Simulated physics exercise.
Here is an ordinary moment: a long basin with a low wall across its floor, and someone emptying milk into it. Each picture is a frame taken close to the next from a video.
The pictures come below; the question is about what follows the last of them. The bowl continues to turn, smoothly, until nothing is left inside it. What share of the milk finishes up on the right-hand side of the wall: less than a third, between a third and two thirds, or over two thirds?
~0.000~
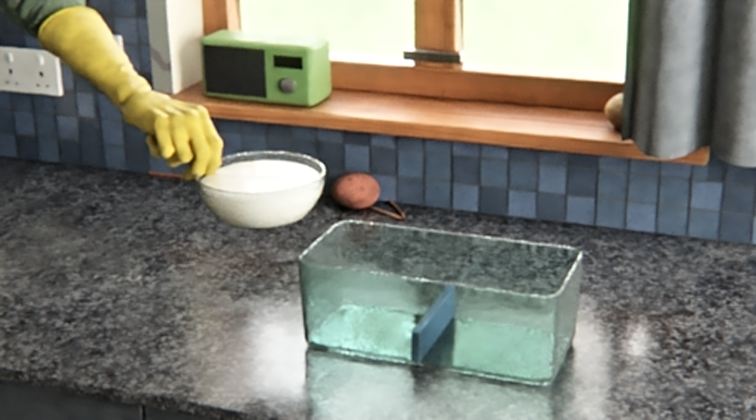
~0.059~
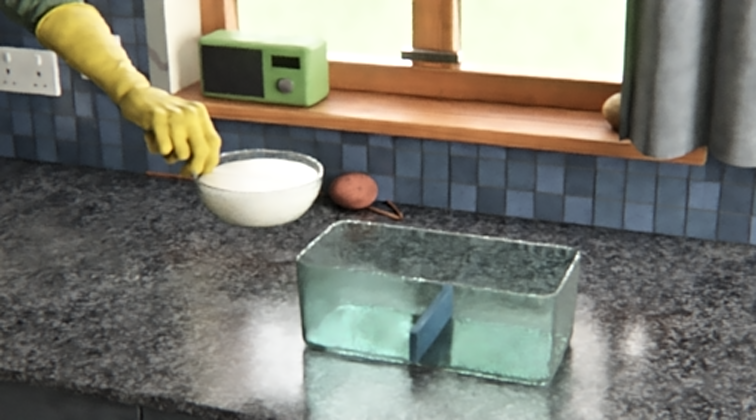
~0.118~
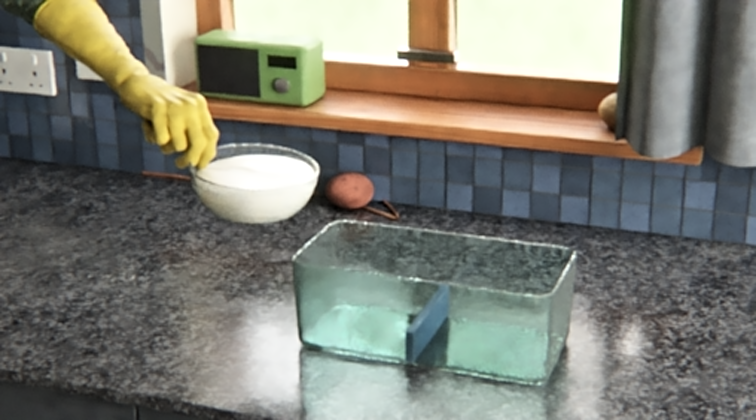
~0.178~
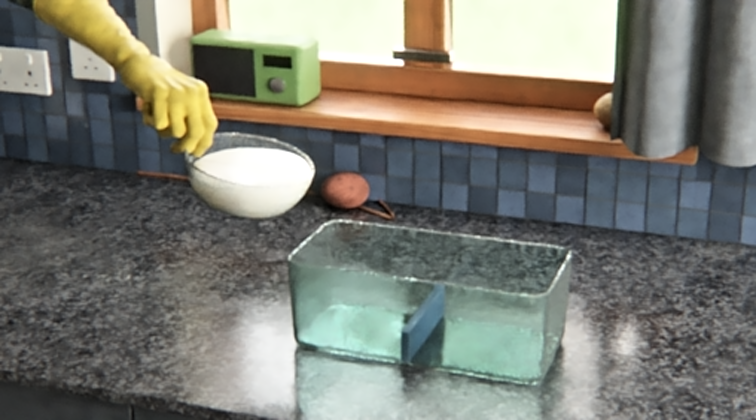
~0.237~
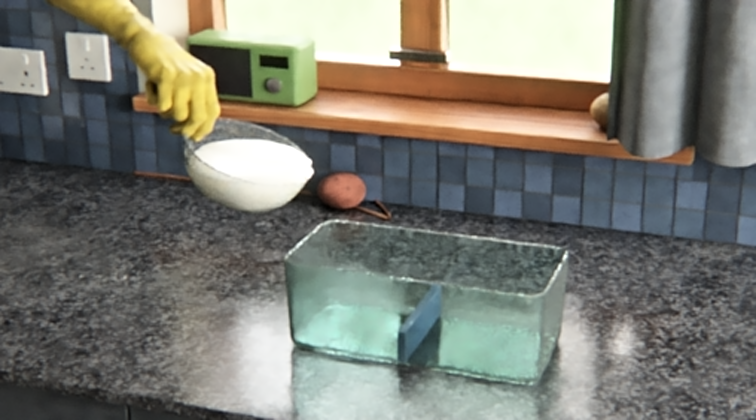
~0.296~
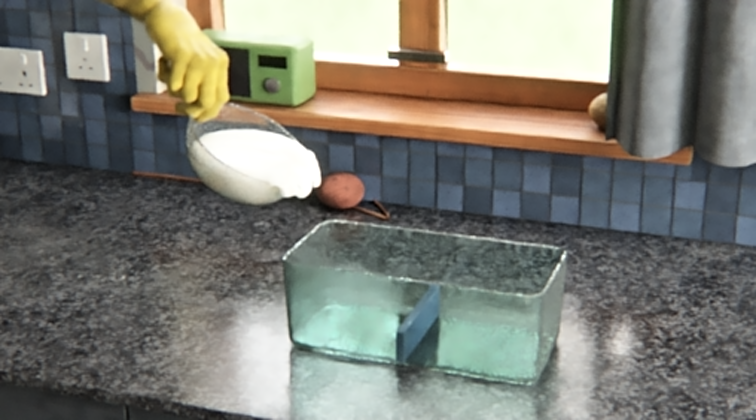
Less than a third.
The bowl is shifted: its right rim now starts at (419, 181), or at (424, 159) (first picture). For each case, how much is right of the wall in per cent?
85 % and 85 %.
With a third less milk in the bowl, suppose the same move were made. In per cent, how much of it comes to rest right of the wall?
Estimate: Around 10 per cent.
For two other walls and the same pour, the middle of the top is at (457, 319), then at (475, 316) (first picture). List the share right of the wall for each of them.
Case 1: 25 %; case 2: 15 %.
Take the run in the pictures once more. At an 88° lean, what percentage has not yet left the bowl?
About 15 %.
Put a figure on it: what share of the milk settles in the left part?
Something like 80 per cent, roughly.
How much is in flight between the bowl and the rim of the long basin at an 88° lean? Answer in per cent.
50 %.
A moment on, the bowl is tipped on its side and 16 per cent is still to pour, 35 is left of the wall and 0 right of it.
Next, the bowl is tipped right over and 0 per cent is still to pour, 91 is left of the wall and 4 right of it.
Then the bowl is tipped right over and 0 per cent is still to pour, 90 is left of the wall and 7 right of it.
Later the bowl is tipped right over and 0 per cent is still to pour, 82 is left of the wall and 15 right of it.
At rest 82 per cent lies left of the wall, 16 right of it and 3 outside.
